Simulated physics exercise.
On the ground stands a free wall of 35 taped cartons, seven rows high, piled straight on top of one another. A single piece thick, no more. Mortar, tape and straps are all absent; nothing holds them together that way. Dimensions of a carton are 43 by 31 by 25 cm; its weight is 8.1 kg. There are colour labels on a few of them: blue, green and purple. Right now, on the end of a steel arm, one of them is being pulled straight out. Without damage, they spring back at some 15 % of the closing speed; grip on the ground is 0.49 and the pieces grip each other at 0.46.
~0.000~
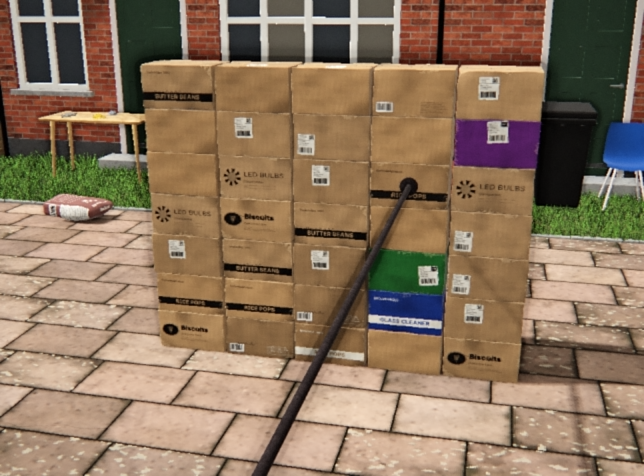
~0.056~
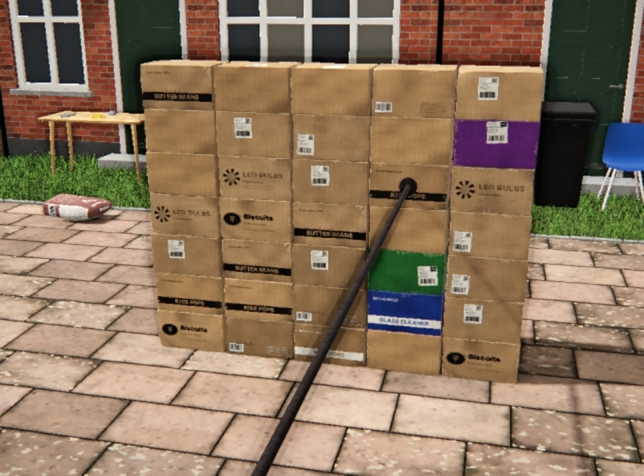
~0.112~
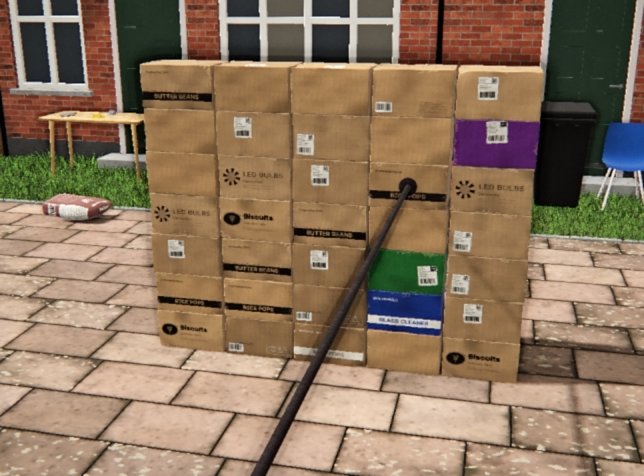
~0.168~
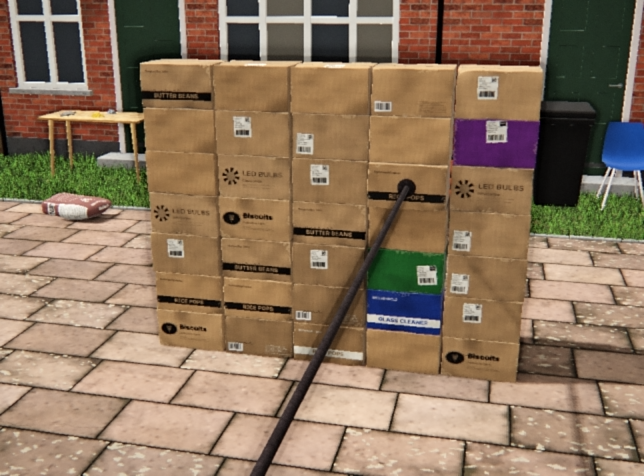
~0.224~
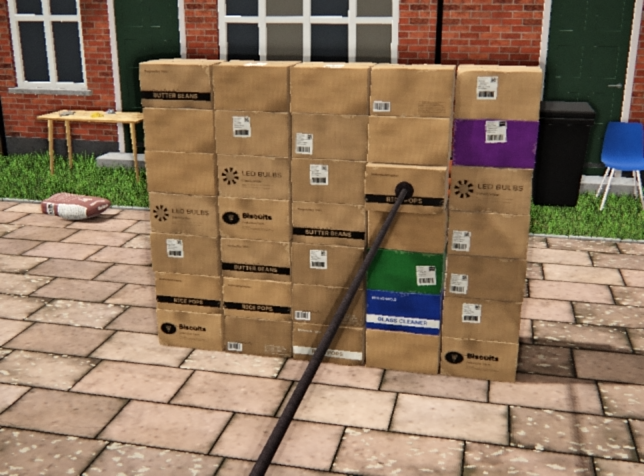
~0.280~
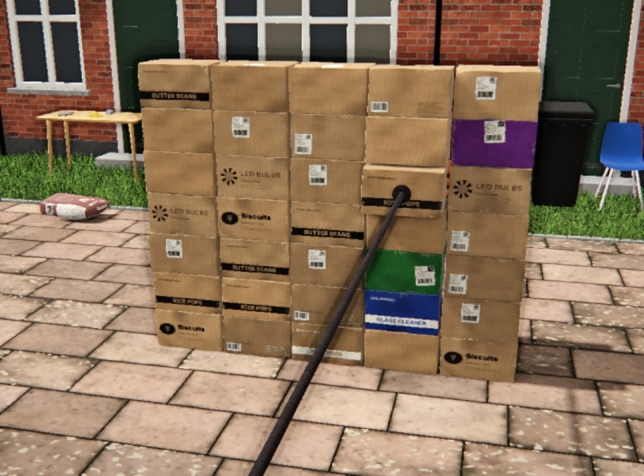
Paved yard outside a brick building, a dark rod slowly drawing one brown carton partway forward from a tall stacked wall.
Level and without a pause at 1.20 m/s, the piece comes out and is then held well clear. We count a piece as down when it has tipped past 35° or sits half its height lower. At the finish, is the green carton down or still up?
It is still up.
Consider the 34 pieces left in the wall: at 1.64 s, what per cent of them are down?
5 percent by then.
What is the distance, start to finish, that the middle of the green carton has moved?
Distance start to end: Approx. 0 cm.
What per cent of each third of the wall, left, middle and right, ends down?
Per cent by third - left: 0; middle: 0; right: 20.
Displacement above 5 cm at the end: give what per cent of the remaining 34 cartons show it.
The shifted ones make up 5 per cent.
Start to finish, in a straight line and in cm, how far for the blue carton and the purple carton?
So blue shifts 0 cm, while purple shifts 0 cm.
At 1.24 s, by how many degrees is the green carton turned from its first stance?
I'd put it at roughly 0 degrees away from its starting angle.
Around 0.40 s, none of the 34 other cartons down, 5 disturbed; green carton displaced 33 mm; blue carton displaced 21 mm.
Around 0.64 s, none of the 34 other cartons down, 4 disturbed; green carton displaced 26 mm.
Around 1.24 s, 2 of the 34 other cartons down; green carton unmoved.
Finally (2.3 s), 2 of the 34 other cartons down; green carton unmoved; blue carton unmoved; purple carton unmoved. Seen by the last camera, middles, green carton near (407, 263), blue carton near (405, 303).
